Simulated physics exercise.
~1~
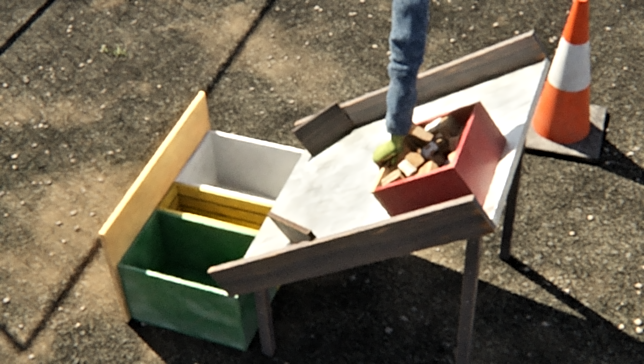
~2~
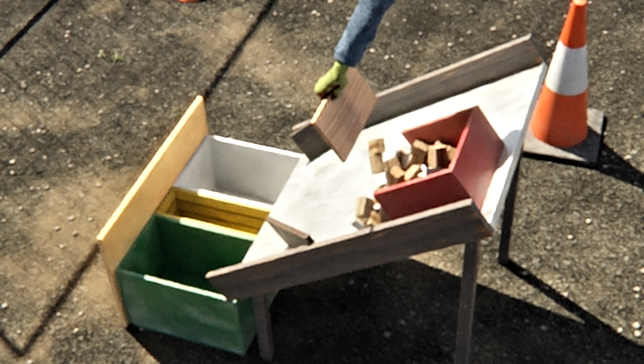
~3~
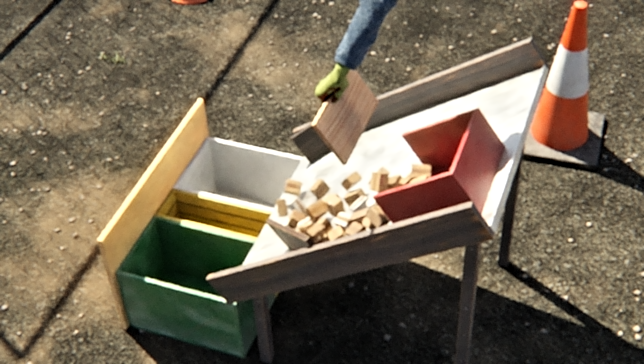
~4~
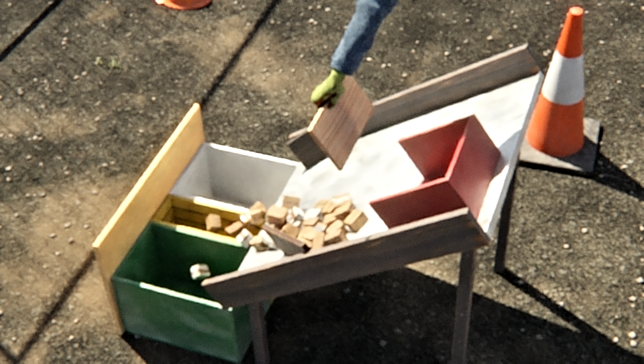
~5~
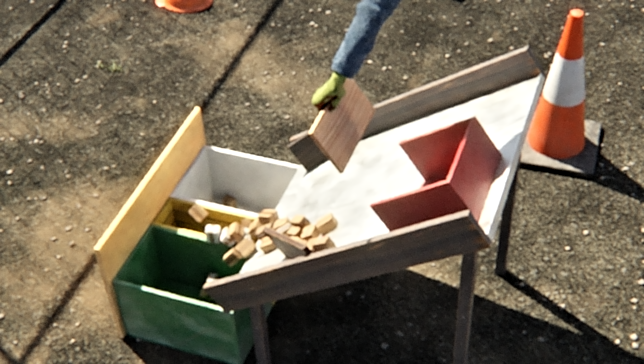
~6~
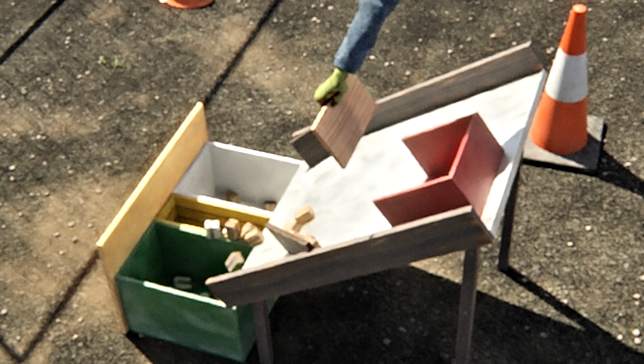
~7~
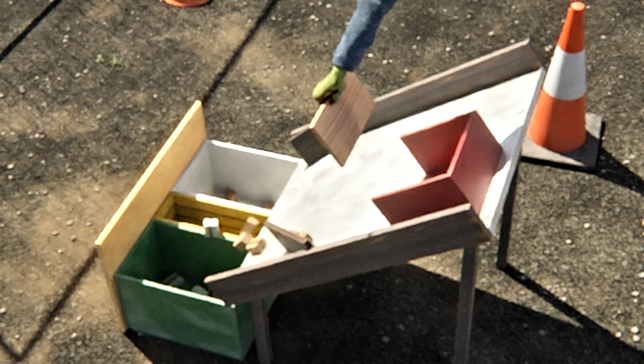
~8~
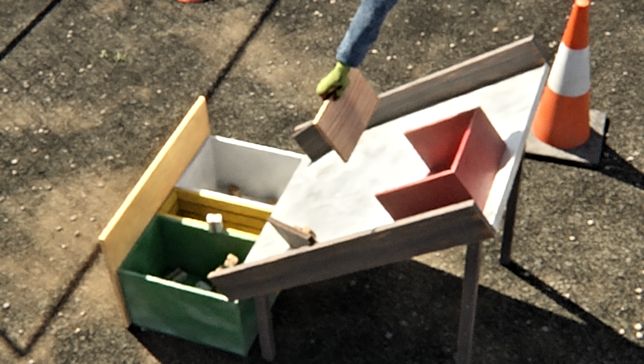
In the video, a gloved hand lifts a wooden gate from a red pen atop a sloping white table, and small wooden blocks slide down between angled boards, dropping into yellow and green totes and a white tub, with a few remaining near the lower edge.
